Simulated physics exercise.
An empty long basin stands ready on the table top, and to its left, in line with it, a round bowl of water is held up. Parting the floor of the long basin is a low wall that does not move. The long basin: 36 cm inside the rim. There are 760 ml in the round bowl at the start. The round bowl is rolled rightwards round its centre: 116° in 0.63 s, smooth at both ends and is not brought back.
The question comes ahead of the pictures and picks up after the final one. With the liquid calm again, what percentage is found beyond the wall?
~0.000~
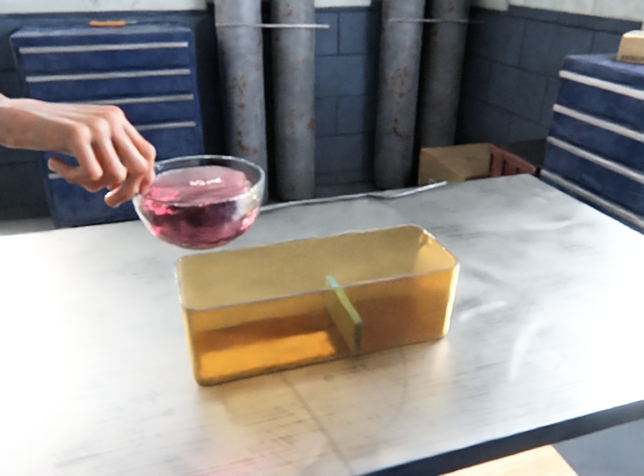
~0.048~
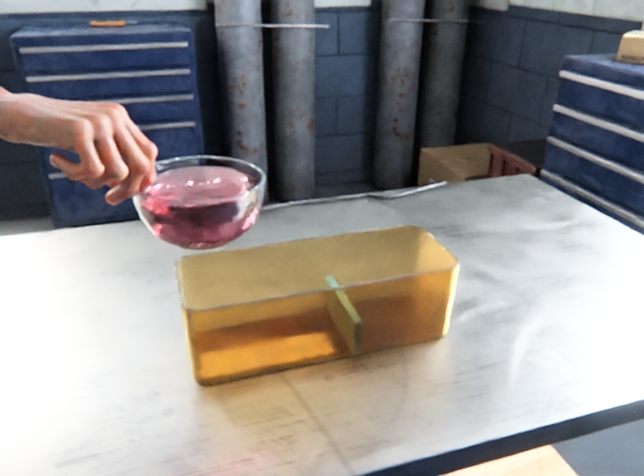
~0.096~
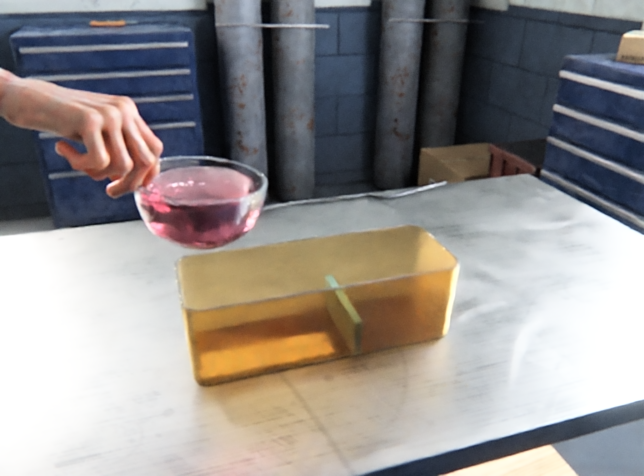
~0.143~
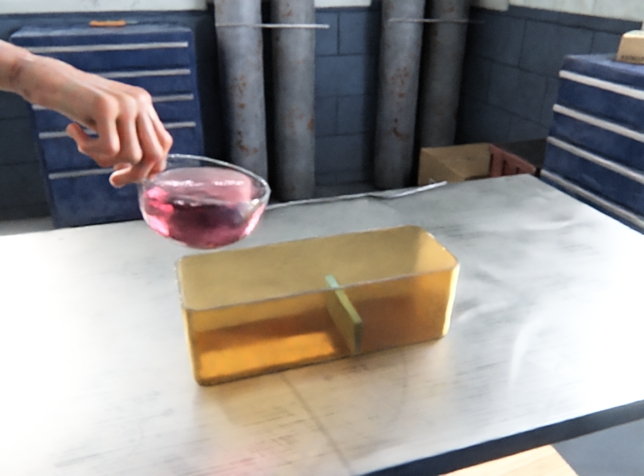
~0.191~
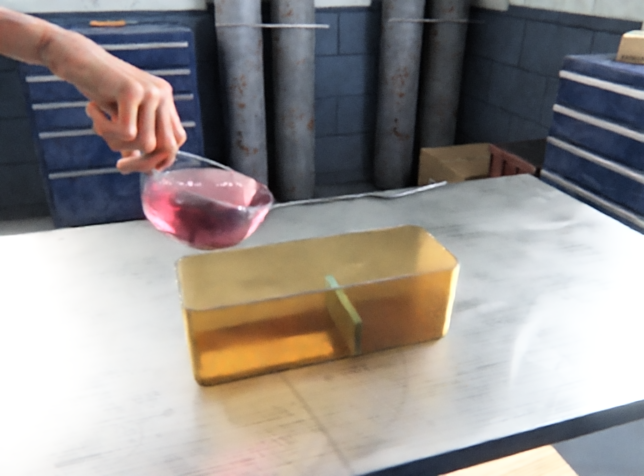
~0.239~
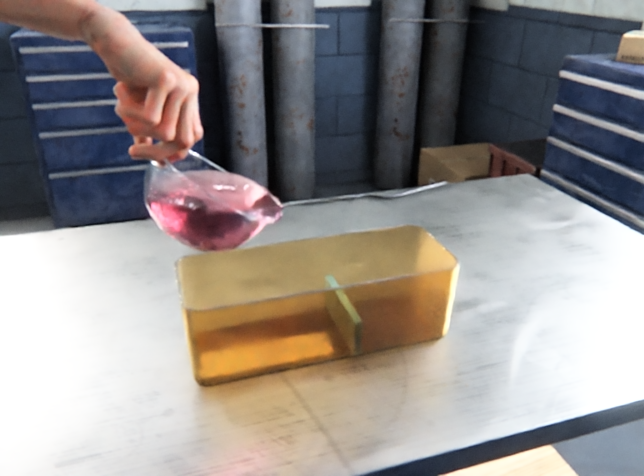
Beyond the wall there is roughly 13 percent.
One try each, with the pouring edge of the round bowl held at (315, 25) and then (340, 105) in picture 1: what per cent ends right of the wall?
About 60 %, then about 70 %.
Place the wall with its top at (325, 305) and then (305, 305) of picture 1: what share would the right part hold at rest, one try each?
One try each: Around 20 percent and then around 30 percent.
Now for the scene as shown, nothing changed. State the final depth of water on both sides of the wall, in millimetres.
Left roughly 24 mm; right roughly 6 mm.
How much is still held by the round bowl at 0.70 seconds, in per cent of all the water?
0 %.
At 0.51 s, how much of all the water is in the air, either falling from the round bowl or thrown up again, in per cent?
It comes to about 18 percent.
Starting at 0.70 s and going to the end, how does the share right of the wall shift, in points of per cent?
Result: An increase, close to 7.
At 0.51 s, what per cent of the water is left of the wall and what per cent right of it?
Left roughly 74, right roughly 0.
After 0.51 s the tilt is 105° and 8 per cent is still to pour, 74 is left of the wall and 0 right of it.
After 0.70 s the tilt is 116° and 0 per cent is still to pour, 81 is left of the wall and 6 right of it.
After 0.91 s the tilt is 116° and 0 per cent is still to pour, 82 is left of the wall and 13 right of it.
After 1.13 s the tilt is 116° and 0 per cent is still to pour, 82 is left of the wall and 13 right of it.
In the end 82 per cent lies left of the wall, 13 right of it and 5 outside.
